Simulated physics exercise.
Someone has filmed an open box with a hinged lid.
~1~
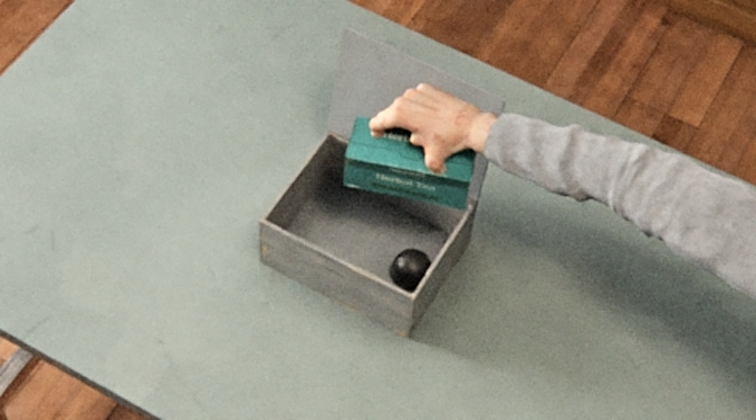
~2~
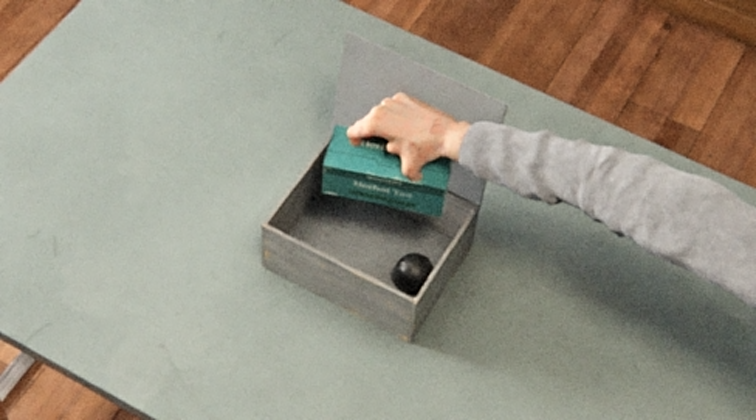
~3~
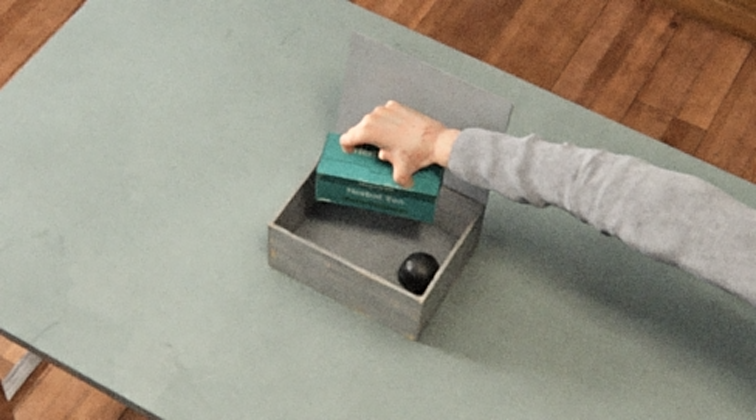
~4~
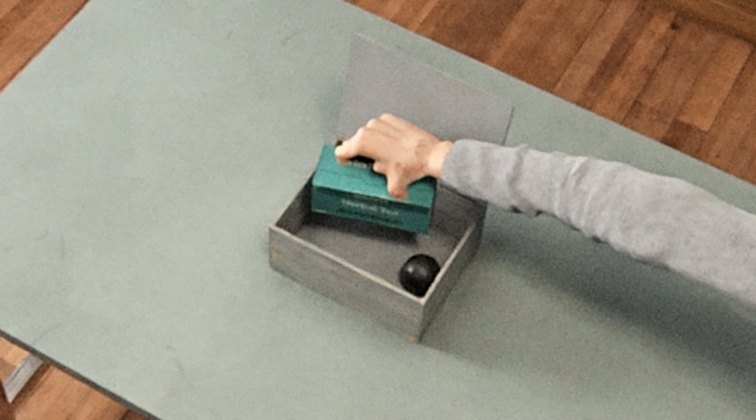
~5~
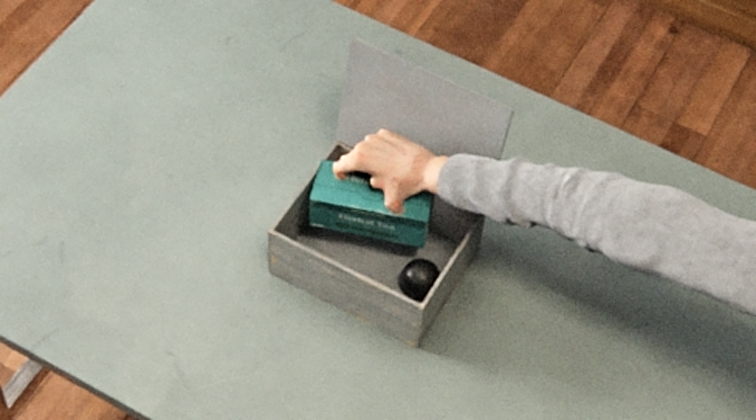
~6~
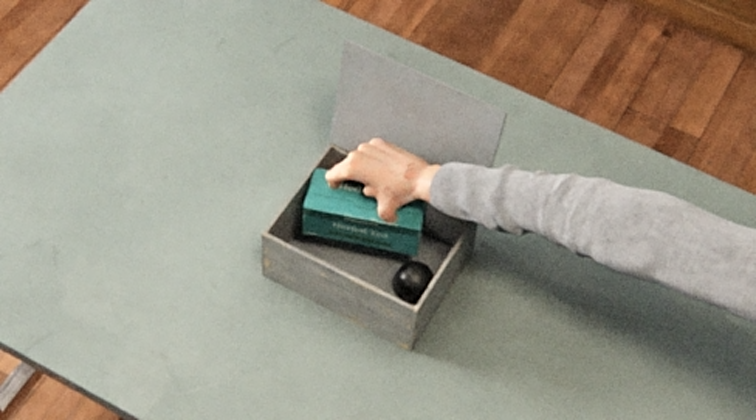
A turquoise carton, gripped from above by a hand in a grey sleeve reaching in from the right, moves a little left and then down into an open grey box, where the hand still holds it. The box, its hinged lid raised at the back, sits on a grey-green table above a brown wooden floor, seen from above at an angle. A black ball rests in its near right corner while the view shifts very slightly.
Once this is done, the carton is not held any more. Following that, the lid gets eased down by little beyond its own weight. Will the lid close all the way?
Yes, the lid closes fully.
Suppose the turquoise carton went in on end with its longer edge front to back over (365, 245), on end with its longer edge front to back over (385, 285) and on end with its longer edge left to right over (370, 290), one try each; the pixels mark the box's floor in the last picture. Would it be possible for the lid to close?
On the first go the lid is stopped short, on the second it comes to rest closed, on the third it is stopped short.
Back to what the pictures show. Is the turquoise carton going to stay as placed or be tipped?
As it turns out, it keeps its original angle.
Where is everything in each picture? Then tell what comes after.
The first picture shows still above its spot; turquoise carton (411, 163); black ball (412, 268).
The second picture shows still above its spot; turquoise carton (388, 170); black ball (414, 273).
The third picture shows still above its spot; turquoise carton (380, 177); black ball (420, 272).
The fourth picture shows still above its spot; turquoise carton (376, 189); black ball (422, 274).
The fifth picture shows still above its spot; turquoise carton (372, 203); black ball (421, 278).
The sixth picture shows put in, still held; turquoise carton (365, 212); black ball (414, 281).
Then, 1.20 s after the last picture, lid starting down; turquoise carton slid a little near (370, 242); black ball rolled about its own width.
Then, 1.80 s after the last picture, lid 32° above the rim; turquoise carton slid a little near (370, 242); black ball rolled about its own width.
At rest, lid shut; moved from the start, turquoise carton; black ball in place. Seen from the same camera at the end, turquoise carton near (370, 242).
